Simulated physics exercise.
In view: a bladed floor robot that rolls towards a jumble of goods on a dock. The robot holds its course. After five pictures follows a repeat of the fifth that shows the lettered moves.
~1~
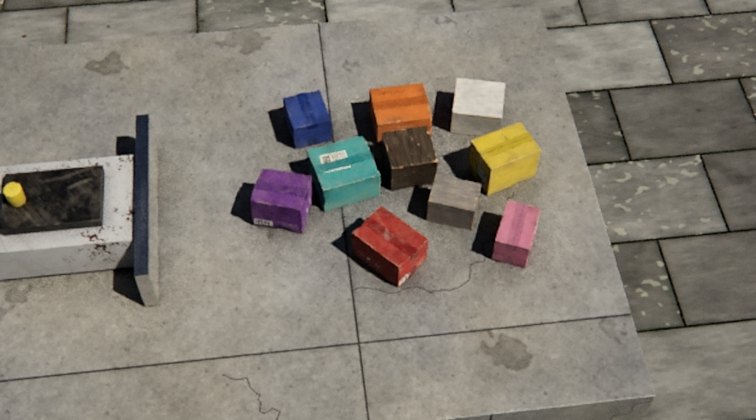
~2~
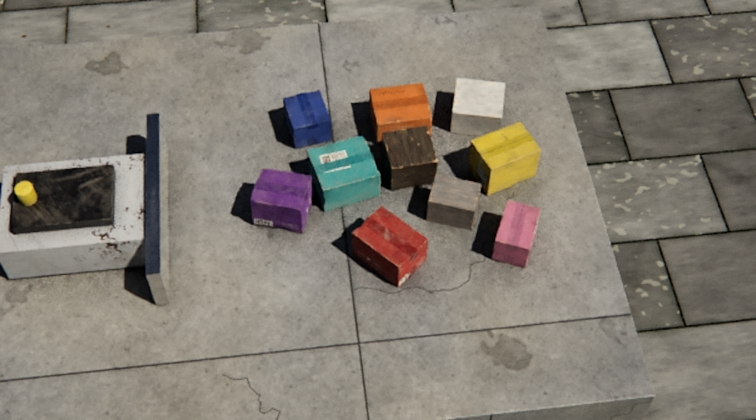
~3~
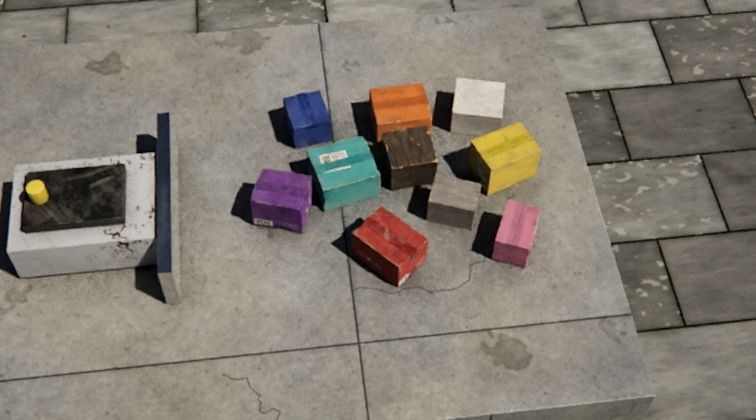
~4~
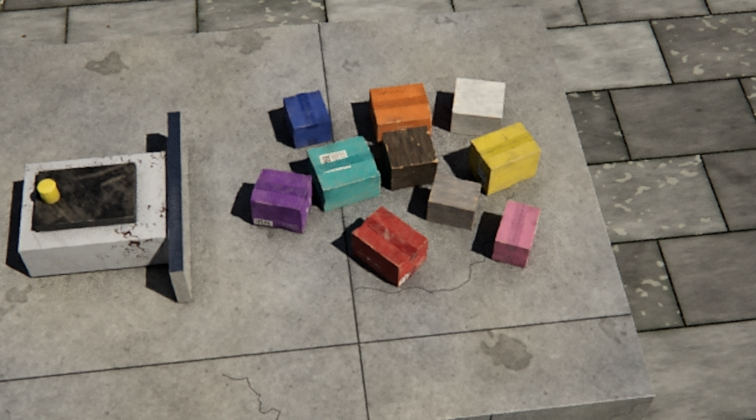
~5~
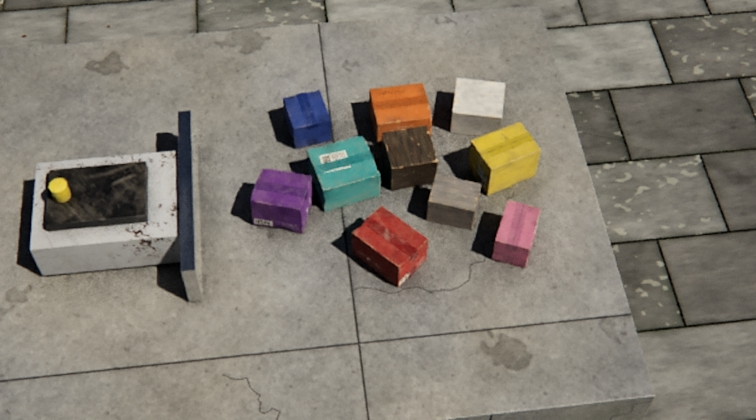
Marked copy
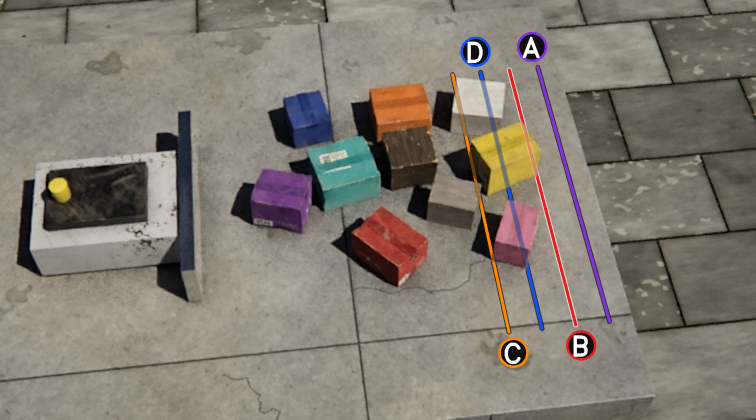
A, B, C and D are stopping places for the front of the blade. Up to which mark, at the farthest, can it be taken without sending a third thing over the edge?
No farther than D.
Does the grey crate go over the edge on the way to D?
By then, no.
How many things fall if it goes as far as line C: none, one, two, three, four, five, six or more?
In all, none.
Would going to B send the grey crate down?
Yes.
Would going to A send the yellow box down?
Yes.
On the marked copy, A at (571, 184); B at (540, 187); C at (478, 192); D at (509, 189).
Following D. Soon after the start, robot (225, 183); blue box (319, 116); black crate (437, 151).
Later, robot (342, 172); yellow box (552, 154); black crate (521, 120).
In the end, robot (432, 163); yellow box (587, 154); grey crate (590, 202); none fallen.
As for the rest, A drops five; B drops three; C is within the limit but short.
